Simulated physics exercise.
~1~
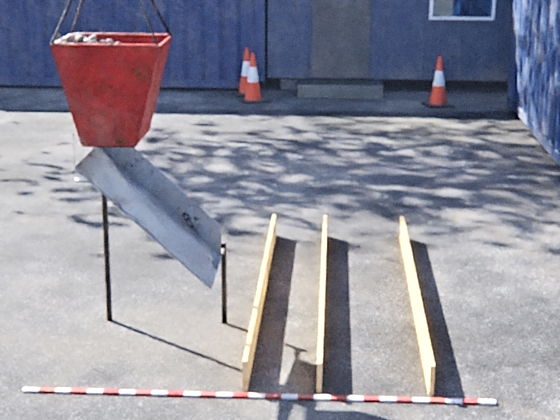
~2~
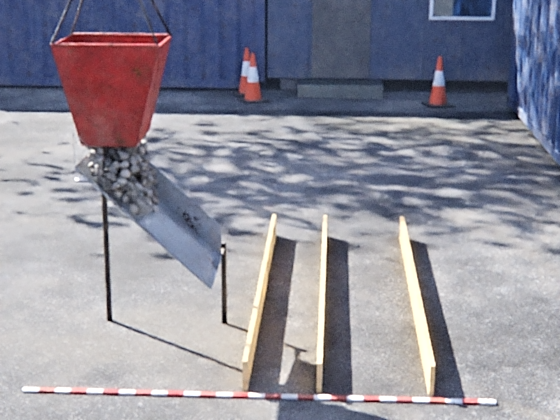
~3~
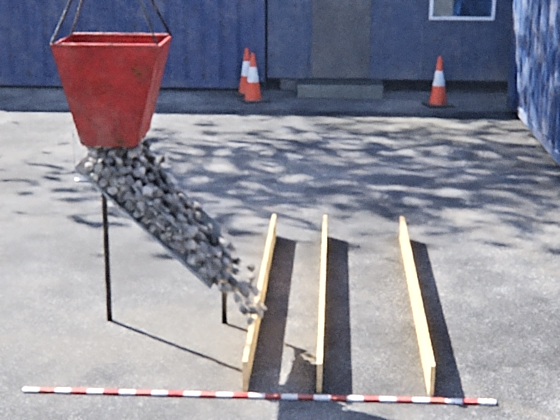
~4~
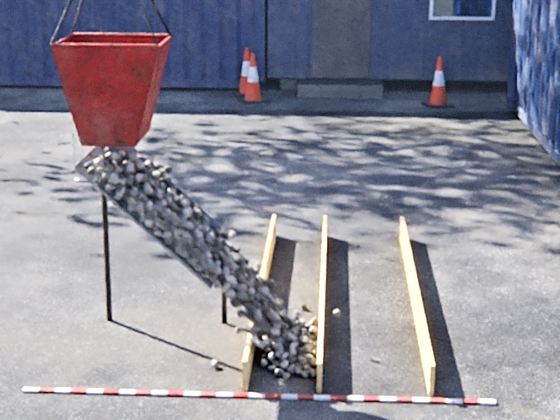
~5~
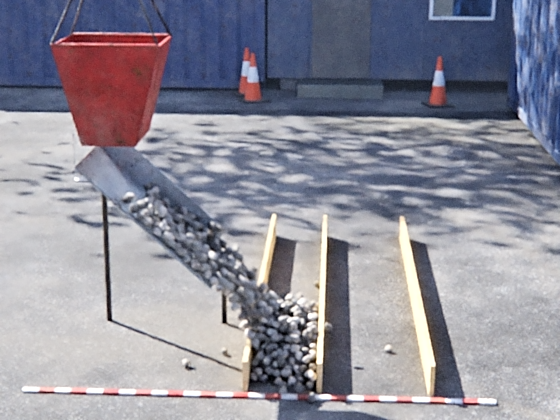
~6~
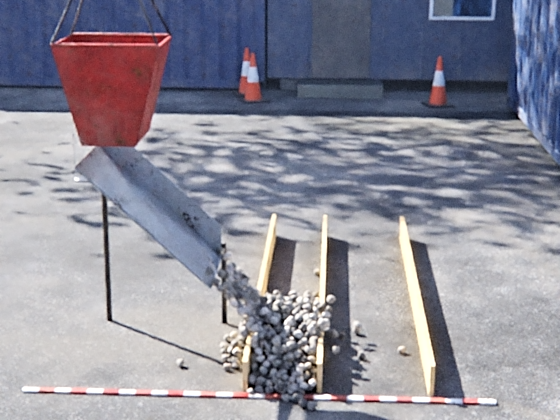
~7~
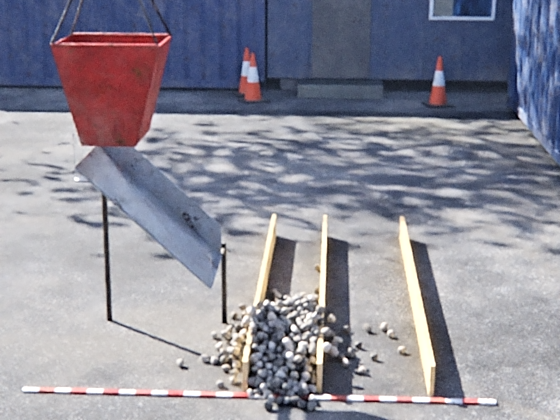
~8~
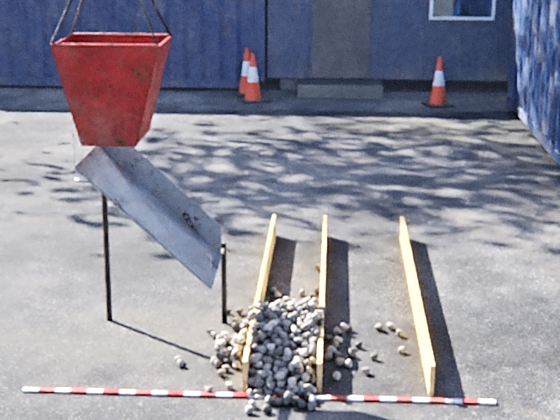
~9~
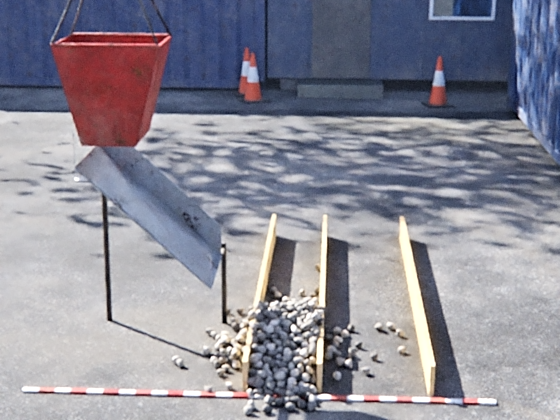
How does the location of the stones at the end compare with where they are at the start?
At the start the stones are up in the red skip at the upper left. By the end they lie lower and farther right on the ground, mostly piled in the left bay between the planks.
